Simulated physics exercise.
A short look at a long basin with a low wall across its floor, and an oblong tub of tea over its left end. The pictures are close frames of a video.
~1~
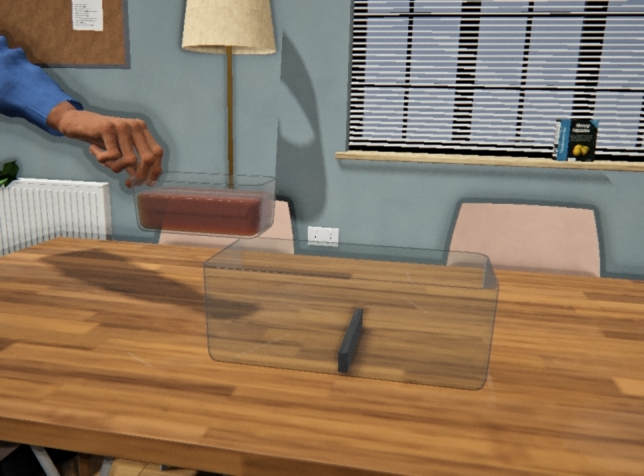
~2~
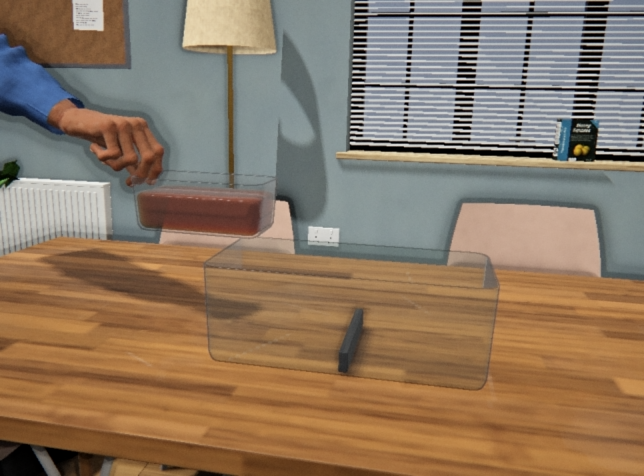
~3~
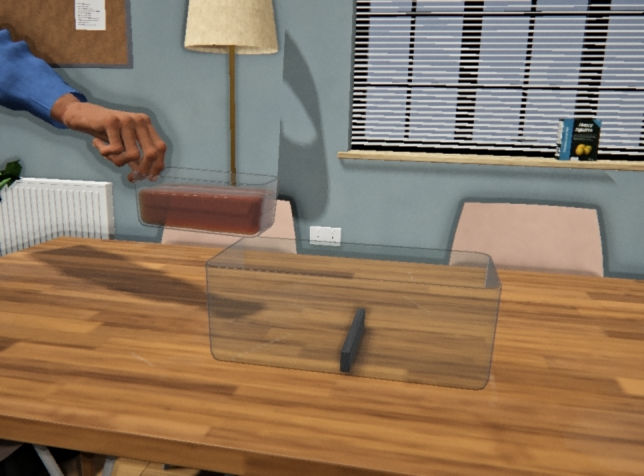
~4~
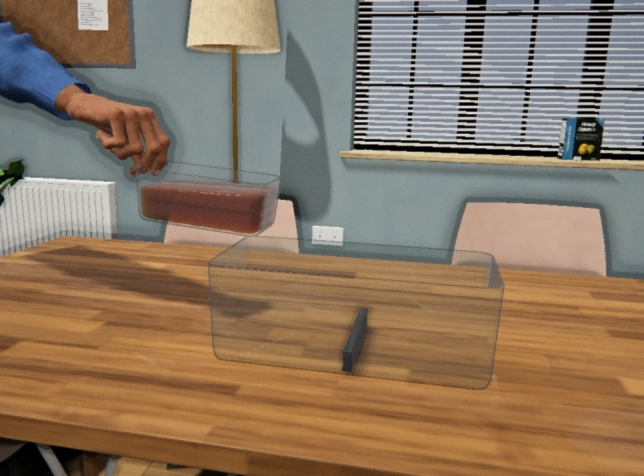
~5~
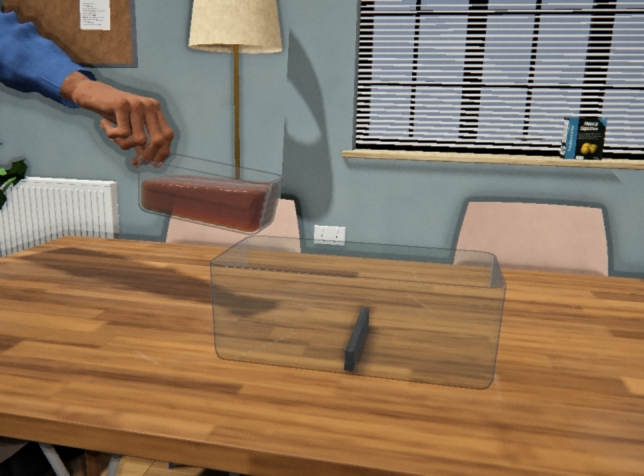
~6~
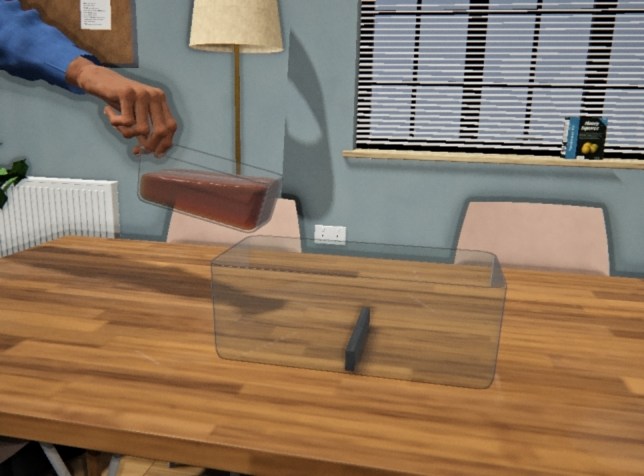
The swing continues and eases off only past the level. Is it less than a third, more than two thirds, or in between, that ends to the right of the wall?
The share right of the wall is from a third to two thirds.
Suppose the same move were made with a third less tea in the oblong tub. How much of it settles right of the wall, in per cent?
Roughly 30 in a hundred.
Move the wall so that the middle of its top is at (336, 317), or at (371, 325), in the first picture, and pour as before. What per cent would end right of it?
Near 70 % and 20 %.
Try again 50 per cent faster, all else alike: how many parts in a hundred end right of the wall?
Close to 60 per cent.
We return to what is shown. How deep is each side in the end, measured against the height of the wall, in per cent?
Left about 40, right about 60.
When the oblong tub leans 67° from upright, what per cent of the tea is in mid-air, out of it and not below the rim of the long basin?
Near 40 %.
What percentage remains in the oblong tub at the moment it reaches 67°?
Some 50 per cent.
A moment on, the oblong tub is tipped part way and 48 per cent is still to pour, 10 is left of the wall and 0 right of it.
Next, the oblong tub is tipped on its side and 8 per cent is still to pour, 27 is left of the wall and 58 right of it.
Then the oblong tub is tipped on its side and 1 per cent is still to pour, 38 is left of the wall and 58 right of it.
Later the oblong tub is tipped on its side and 0 per cent is still to pour, 41 is left of the wall and 58 right of it.
In the end 40 per cent lies left of the wall, 58 right of it and 1 outside.
